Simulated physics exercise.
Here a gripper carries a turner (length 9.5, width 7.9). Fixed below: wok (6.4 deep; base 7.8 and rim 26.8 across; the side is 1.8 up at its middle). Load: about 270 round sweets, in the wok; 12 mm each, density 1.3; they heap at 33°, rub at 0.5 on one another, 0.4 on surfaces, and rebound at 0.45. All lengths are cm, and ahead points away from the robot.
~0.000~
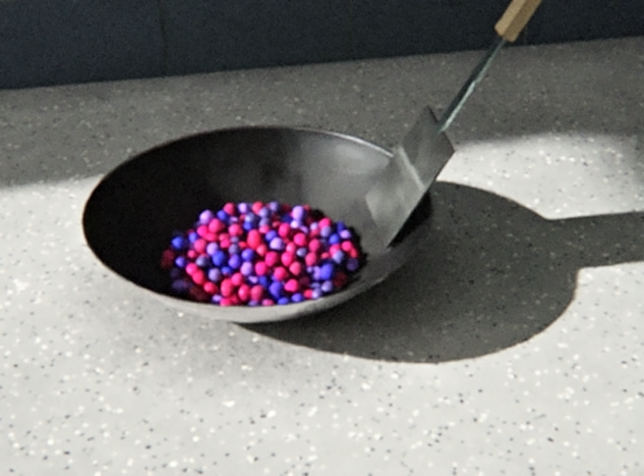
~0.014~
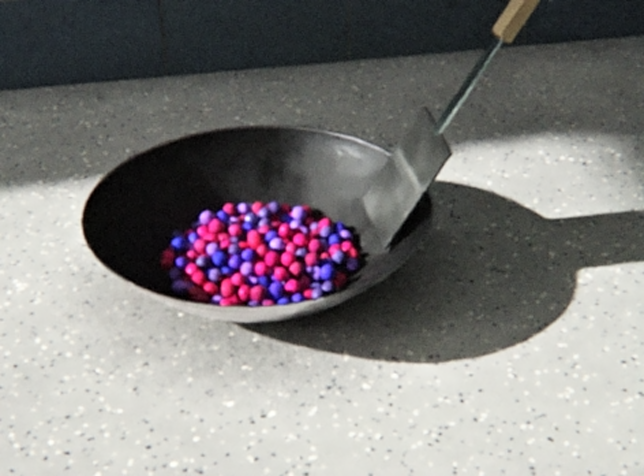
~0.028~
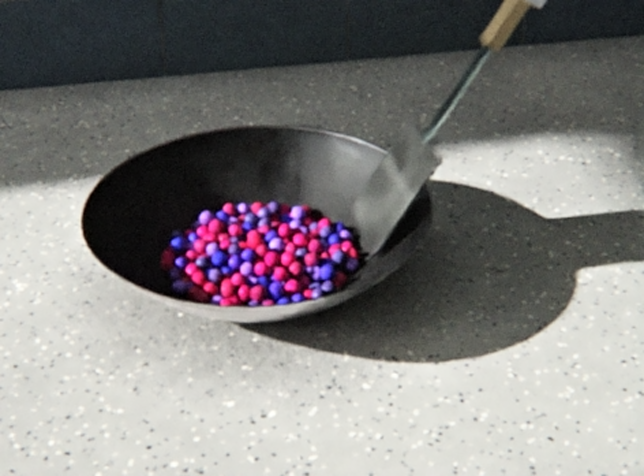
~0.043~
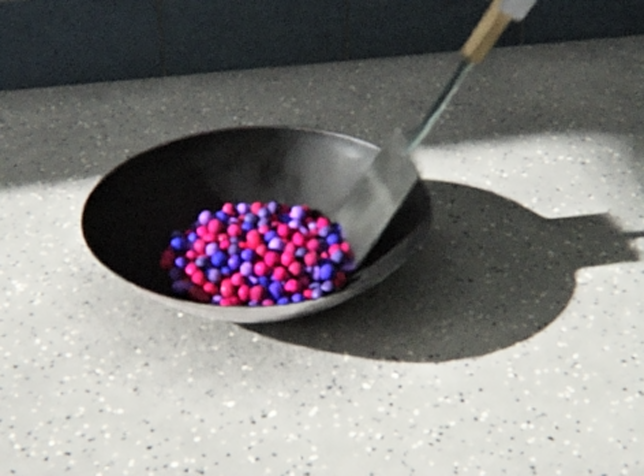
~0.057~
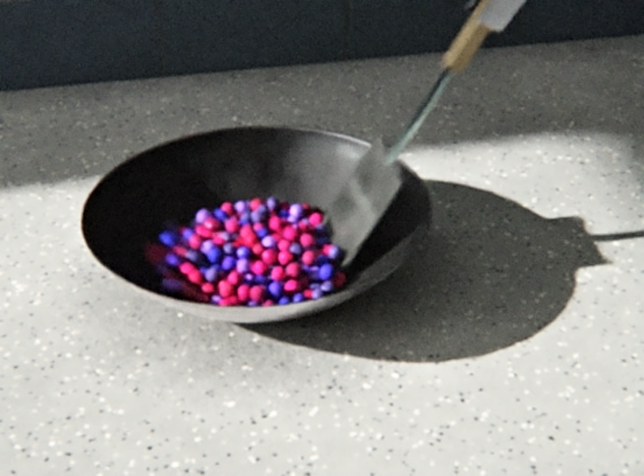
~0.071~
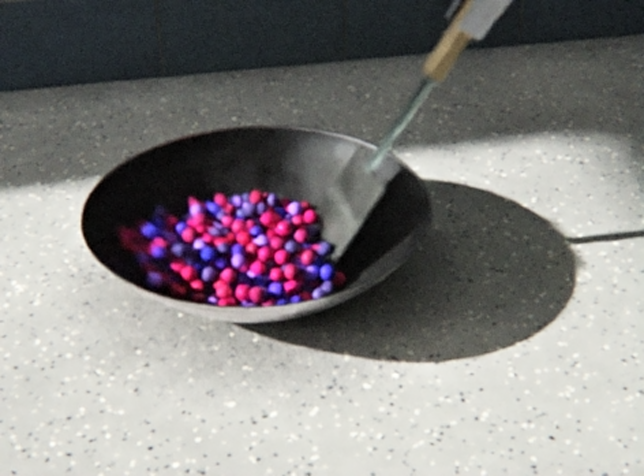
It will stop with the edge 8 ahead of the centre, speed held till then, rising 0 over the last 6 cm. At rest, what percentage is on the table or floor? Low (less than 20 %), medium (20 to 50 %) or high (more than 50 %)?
Answer: Medium; 20 to 50 % of the round sweets finish on the table or floor.
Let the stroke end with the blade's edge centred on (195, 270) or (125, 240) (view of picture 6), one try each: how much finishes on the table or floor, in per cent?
About 20 and 60 per cent.
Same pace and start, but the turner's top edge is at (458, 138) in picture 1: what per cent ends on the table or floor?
About 35 per cent.
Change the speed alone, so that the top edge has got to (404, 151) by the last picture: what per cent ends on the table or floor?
About 15 per cent.
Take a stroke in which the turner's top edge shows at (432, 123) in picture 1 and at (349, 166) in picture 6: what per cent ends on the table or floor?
About 50 per cent.
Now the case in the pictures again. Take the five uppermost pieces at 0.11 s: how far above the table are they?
Roughly 8 cm.
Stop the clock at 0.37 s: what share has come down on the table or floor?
Roughly 30 per cent.
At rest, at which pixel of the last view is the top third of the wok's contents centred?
Around (149, 248).
By 0.11 s, sloping 58°, highest piece 9 above the table; 266 in the wok, 2 on the blade or in flight.
By 0.15 s, sloping 58°, highest piece 12 above the table; 252 in the wok, 16 on the blade or in flight.
By 0.37 s, sloping 58°, highest piece 8 above the table; 158 in the wok, 76 on the table or floor, 34 on the blade or in flight.
By 1.42 s, sloping 58°, highest piece 6 above the table; 158 in the wok, 110 on the table or floor.
Final count, 158 in the wok, 110 on the table or floor. That is 41 % on the table or floor.
